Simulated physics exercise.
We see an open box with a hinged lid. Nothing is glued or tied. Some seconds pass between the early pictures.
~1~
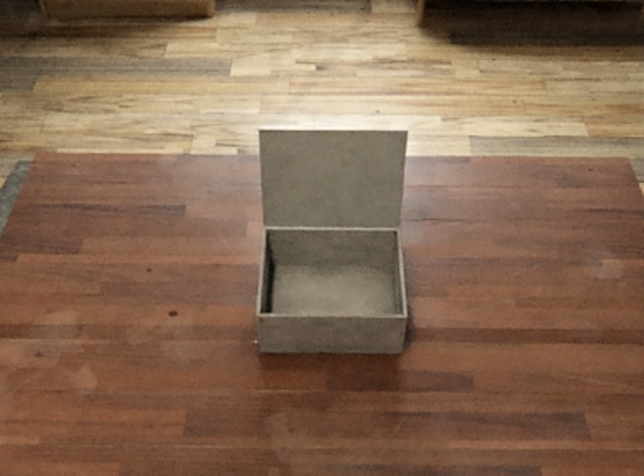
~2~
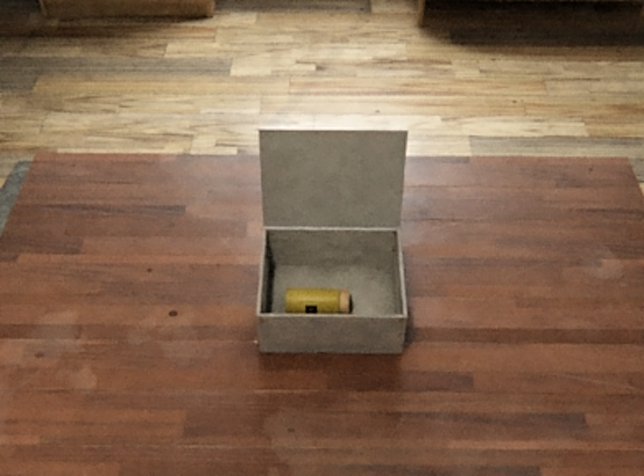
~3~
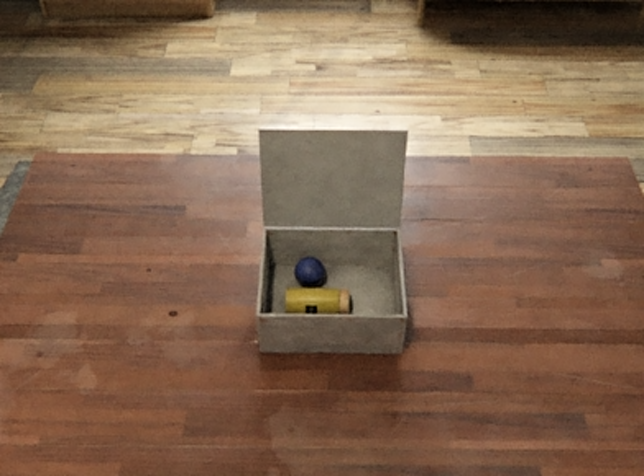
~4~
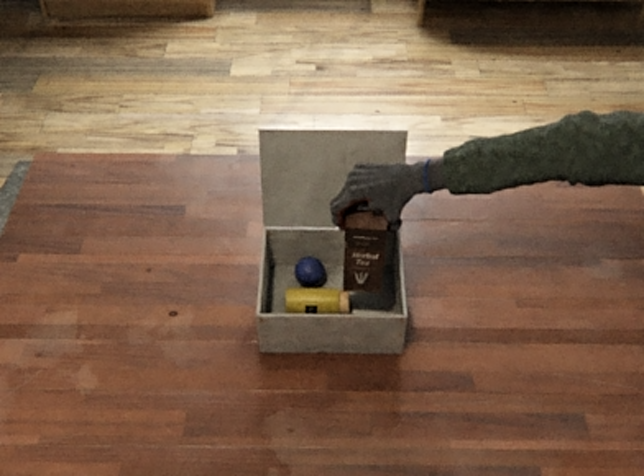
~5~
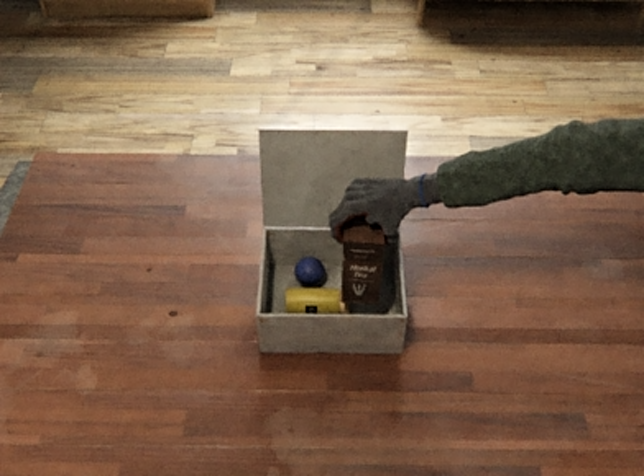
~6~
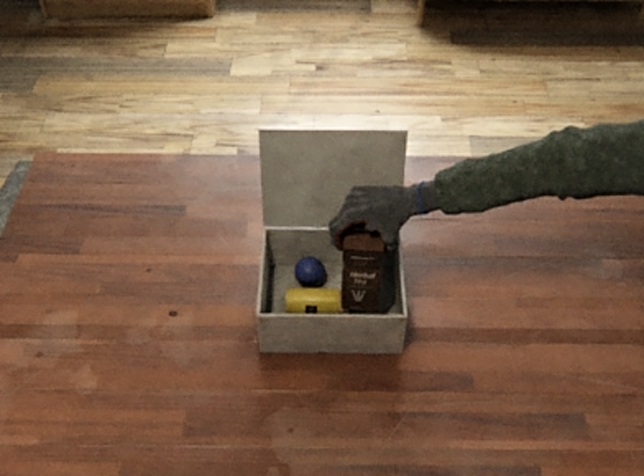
On a reddish-brown wooden surface with a paler plank floor behind it, seen from the front and slightly above by a still camera, sits an open grey box. Empty at first, it then holds a yellow cylindrical shaker lying near the front, then a dark blue ball behind it. A dark-gloved hand in a green sleeve, reaching from the right, lowers a brown carton slightly into the right side, still gripping it.
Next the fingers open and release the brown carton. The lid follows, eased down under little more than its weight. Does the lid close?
The lid is held up.
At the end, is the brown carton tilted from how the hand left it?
The brown carton ends up tilted.
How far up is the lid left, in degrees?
About 25°.
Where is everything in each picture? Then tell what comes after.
The last thing is not in view yet, in the first frame.
The last thing is not in view yet; yellow shaker (318, 301), in the second frame.
The last thing is not in view yet; yellow shaker (318, 301), in the third frame.
Still above its spot; brown carton (365, 248); yellow shaker (318, 301), in the fourth frame.
Still above its spot; brown carton (363, 261); yellow shaker (318, 301), in the fifth frame.
Put in, still held; brown carton (362, 268); yellow shaker (318, 301), in the sixth frame.
Then, 0.50 s on from there, brown carton turned 41° from how it was put near (367, 296); yellow shaker shifted about its own width.
Then, 1.50 s on from there, lid 66° above the rim; brown carton turned 43° from how it was put near (368, 296); yellow shaker shifted a little.
Then, 2.10 s on from there, lid 25° above the rim; brown carton turned 43° from how it was put near (368, 296); yellow shaker shifted about its own width.
In the end, lid 24° above the rim; toppled in the box, brown carton; the other 2 unmoved. At the end, from the last picture's camera, brown carton near (368, 296).
